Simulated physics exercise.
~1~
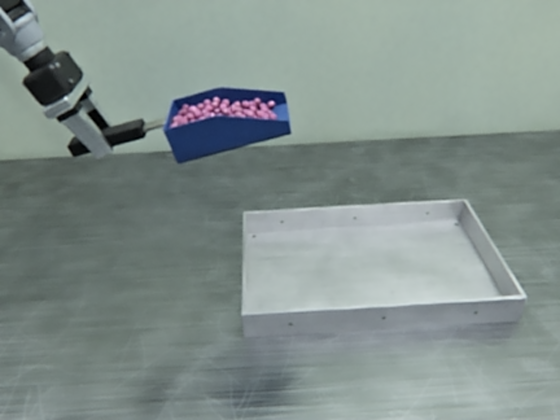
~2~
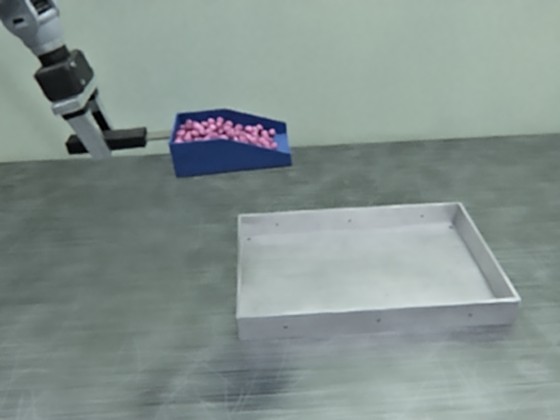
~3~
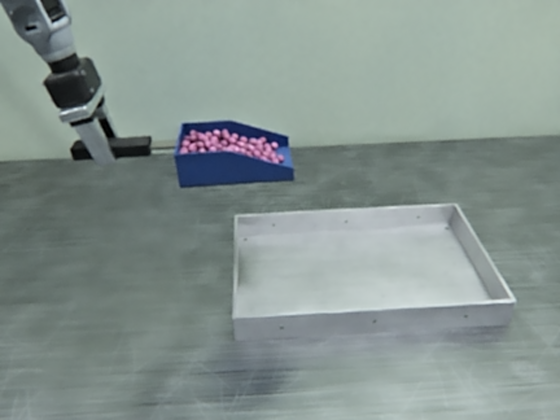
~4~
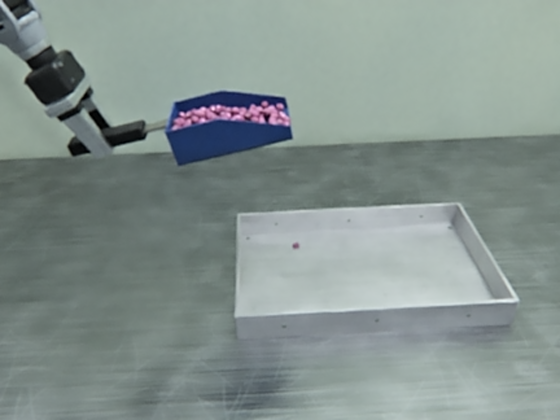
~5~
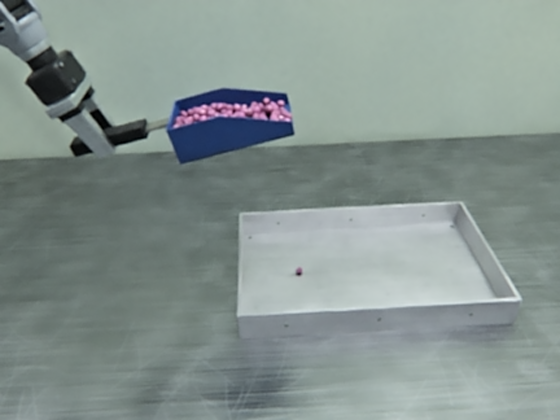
The clip shows a robot arm holding a blue scoop of pink beads beside an empty metal tray, lowering and levelling it, then raising and tilting it back; one bead ends up in the tray while the rest stay in the scoop.
